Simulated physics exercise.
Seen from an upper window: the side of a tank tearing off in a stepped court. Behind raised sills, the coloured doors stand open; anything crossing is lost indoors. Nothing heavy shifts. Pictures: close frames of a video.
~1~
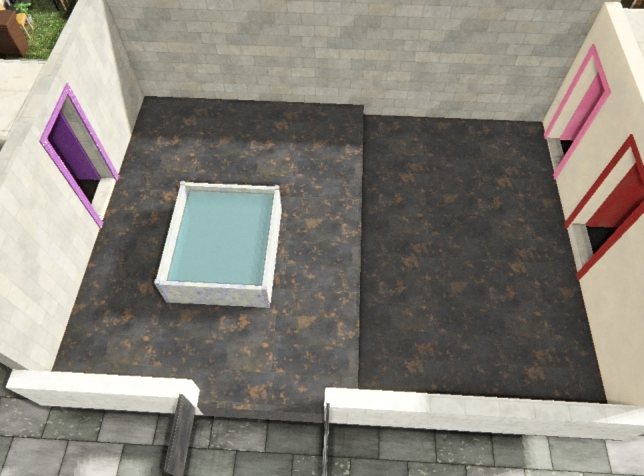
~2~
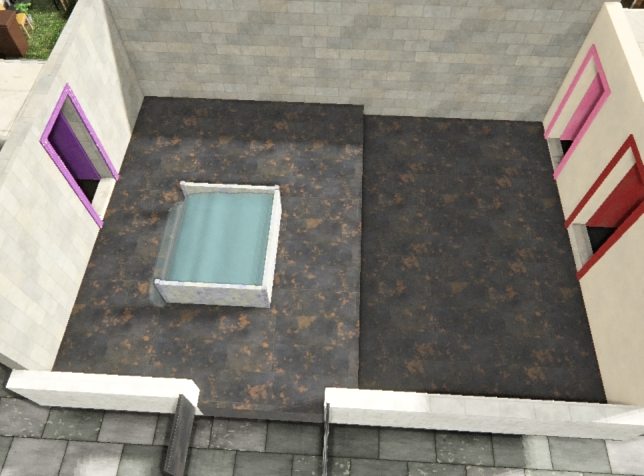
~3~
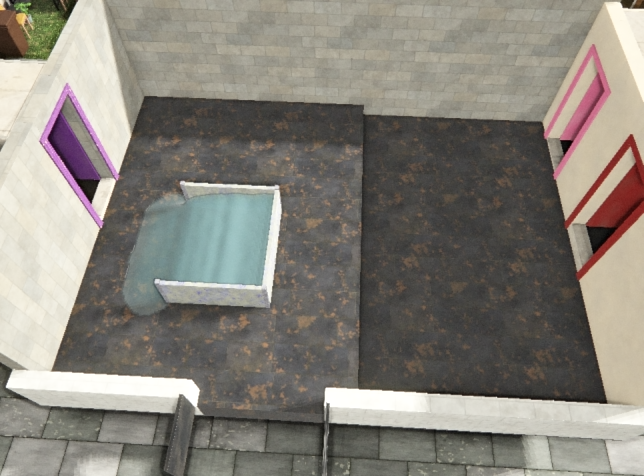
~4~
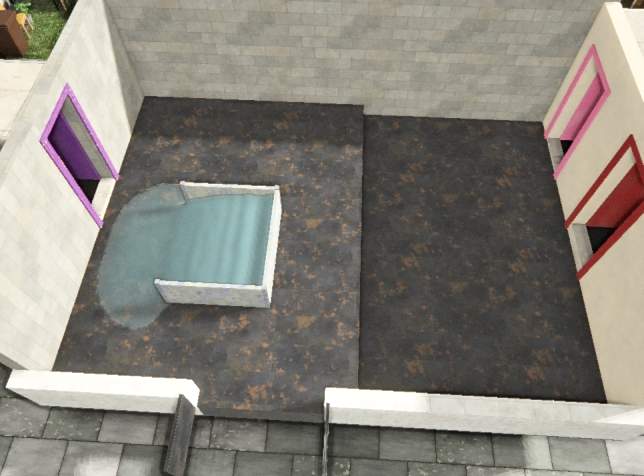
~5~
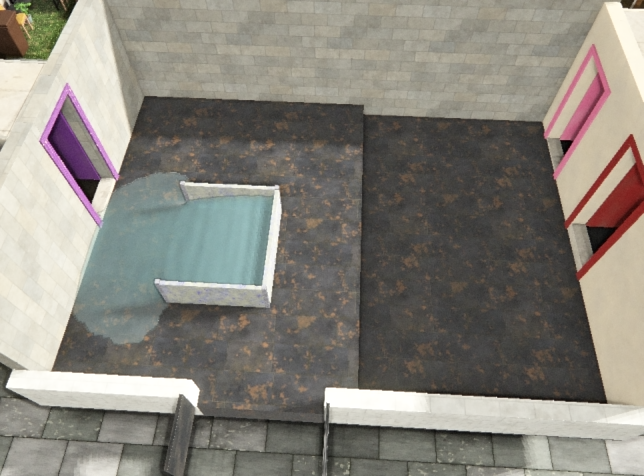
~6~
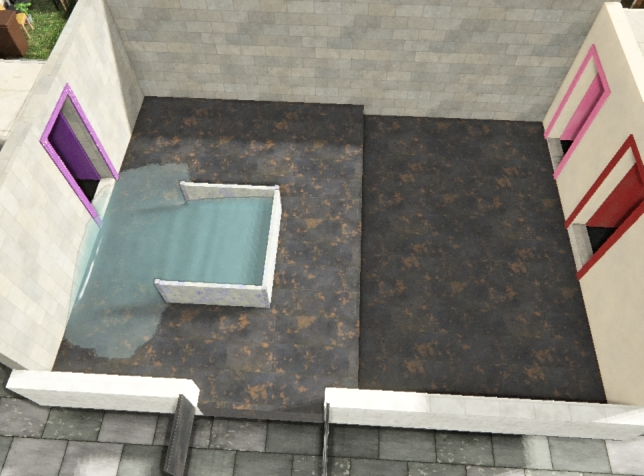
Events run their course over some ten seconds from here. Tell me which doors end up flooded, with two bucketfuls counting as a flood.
Here is how it goes: The red door escapes flooding; the pink door escapes flooding; the purple door ends up flooded.
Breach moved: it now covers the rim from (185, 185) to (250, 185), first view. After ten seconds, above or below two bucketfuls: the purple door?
Result for the purple door: It lets in too little.
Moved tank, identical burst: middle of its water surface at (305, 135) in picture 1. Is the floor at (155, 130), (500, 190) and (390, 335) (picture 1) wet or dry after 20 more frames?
First one gets inundated, next one stays unwetted, last one stays unwetted.
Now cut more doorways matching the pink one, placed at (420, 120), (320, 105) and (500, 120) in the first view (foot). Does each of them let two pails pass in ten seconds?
Sure - the first stays short, the second stays short, the third stays short.
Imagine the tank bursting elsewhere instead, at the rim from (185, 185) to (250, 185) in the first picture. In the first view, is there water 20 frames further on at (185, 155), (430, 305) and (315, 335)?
So that's waterlogged for the first, left bare for the second and left bare for the third.
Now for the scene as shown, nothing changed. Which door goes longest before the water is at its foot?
Going by the pictures, I'd say the door marked pink.
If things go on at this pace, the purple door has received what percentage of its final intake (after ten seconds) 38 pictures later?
Estimate: Some 100 per cent.
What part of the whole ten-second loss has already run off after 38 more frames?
I'd say about 85 per cent.
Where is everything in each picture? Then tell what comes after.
The tank at (222, 235) is whole and still, in the first frame.
Water pours out at (179, 244) and has run to (163, 304), in the second frame.
Water pours out at (180, 246) and has run to (136, 306), in the third frame.
The front is at (117, 316), out from the gap at (180, 246), in the fourth frame.
The front is at (75, 303), out from the gap at (180, 247), in the fifth frame.
Water pours out at (181, 247) and has run to (67, 329), in the sixth frame.
A moment on, water covers 10 % of the floor; the red door not reached, the pink door not reached, the purple door over two buckets in.
Next, water covers 20 % of the floor; the red door not reached, the pink door not reached, the purple door far over two buckets in.
Then, water covers 35 % of the floor; the red door not reached, the pink door not reached, the purple door far over two buckets in.
Later, water covers 65 % of the floor; the red door not reached, the pink door not reached, the purple door far over two buckets in.
In the end, water covers 90 % of the floor; the red door wet at the sill, nothing in, the pink door wet at the sill, nothing in, the purple door far over two buckets in.
